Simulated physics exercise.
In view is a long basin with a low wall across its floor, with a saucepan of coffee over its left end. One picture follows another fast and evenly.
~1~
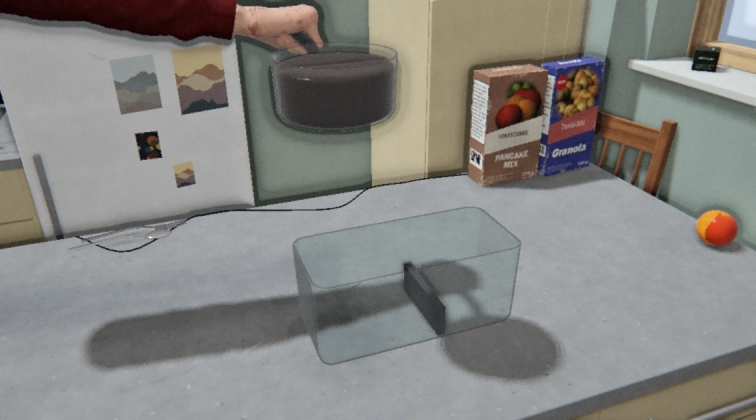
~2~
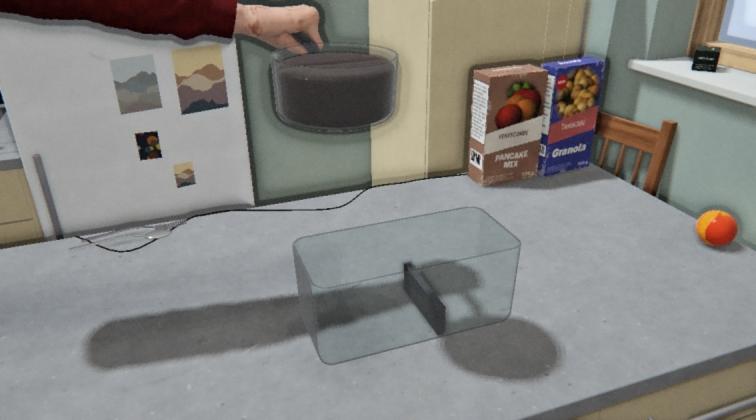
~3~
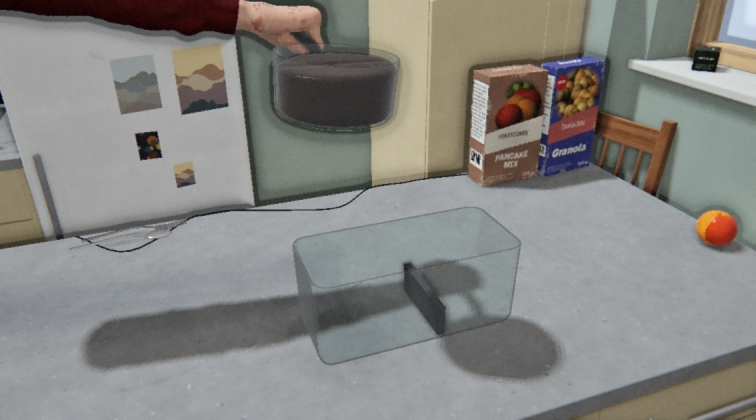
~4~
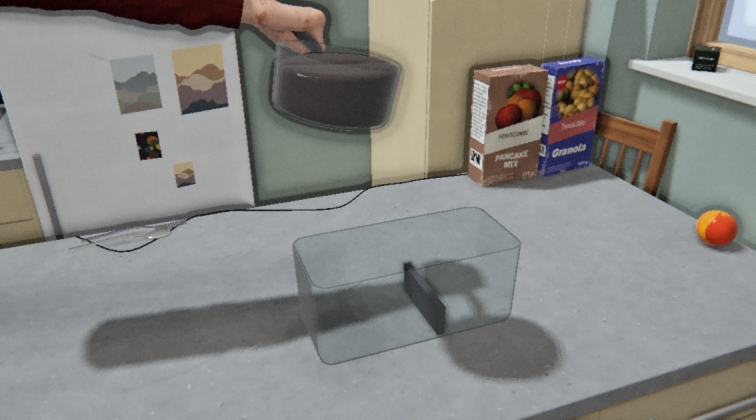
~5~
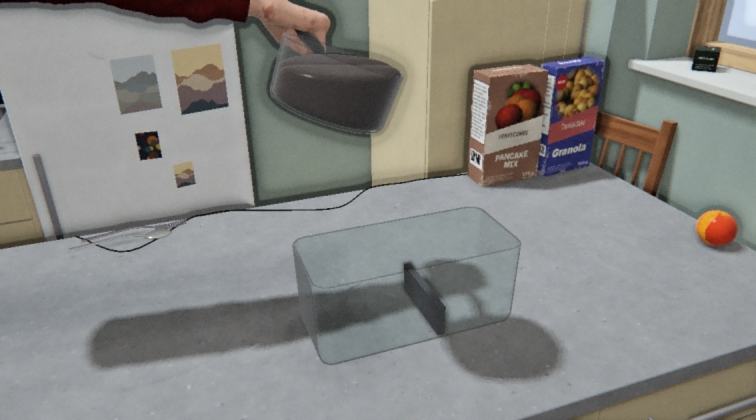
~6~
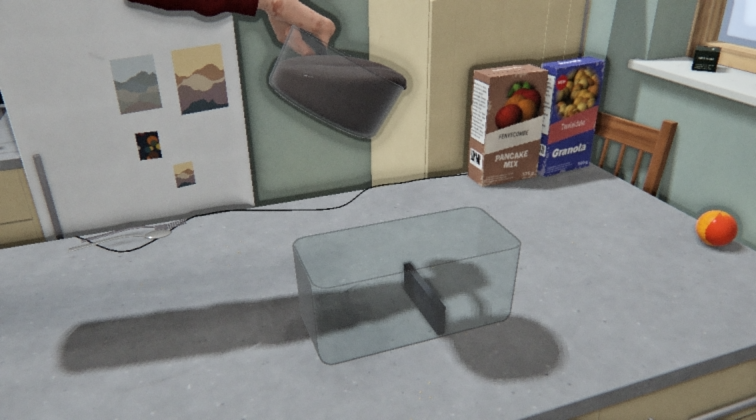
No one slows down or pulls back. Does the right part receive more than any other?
It's the righthand side that gets the most, no doubt.
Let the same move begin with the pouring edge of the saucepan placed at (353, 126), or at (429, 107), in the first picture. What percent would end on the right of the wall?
It would come to near 10 per cent, and then near 75 per cent.
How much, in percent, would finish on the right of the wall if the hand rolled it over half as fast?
80 per cent or thereabouts.
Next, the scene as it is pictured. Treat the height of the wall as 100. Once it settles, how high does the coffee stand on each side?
Left 30 per cent, right 80.
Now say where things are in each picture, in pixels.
The first frame shows tilt 0°; pouring edge (392, 51); surface from (275, 71) to (389, 59); the long basin's rim runs from (302, 265) to (500, 225); the wall's top is at (424, 285).
The second frame shows tilt 1°; pouring edge (393, 52); surface from (275, 70) to (390, 60).
The third frame shows tilt 6°; pouring edge (394, 57); surface from (276, 69) to (390, 62).
The fourth frame shows tilt 12°; pouring edge (396, 64); surface from (277, 67) to (392, 63).
The fifth frame shows tilt 21°; pouring edge (397, 74); surface from (278, 68) to (396, 68).
The sixth frame shows tilt 32°; pouring edge (397, 85); surface from (276, 68) to (390, 74); 4 per cent is over the edge.
A moment on, the tilt is 89° and 32 per cent is still to pour, 1 is left of the wall and 6 right of it.
Next, the tilt is 93° and 10 per cent is still to pour, 2 is left of the wall and 69 right of it.
Then the tilt is 93° and 3 per cent is still to pour, 15 is left of the wall and 64 right of it.
Later the tilt is 93° and 1 per cent is still to pour, 24 is left of the wall and 70 right of it.
Finally, 31 per cent lies left of the wall, 65 right of it and 4 outside.
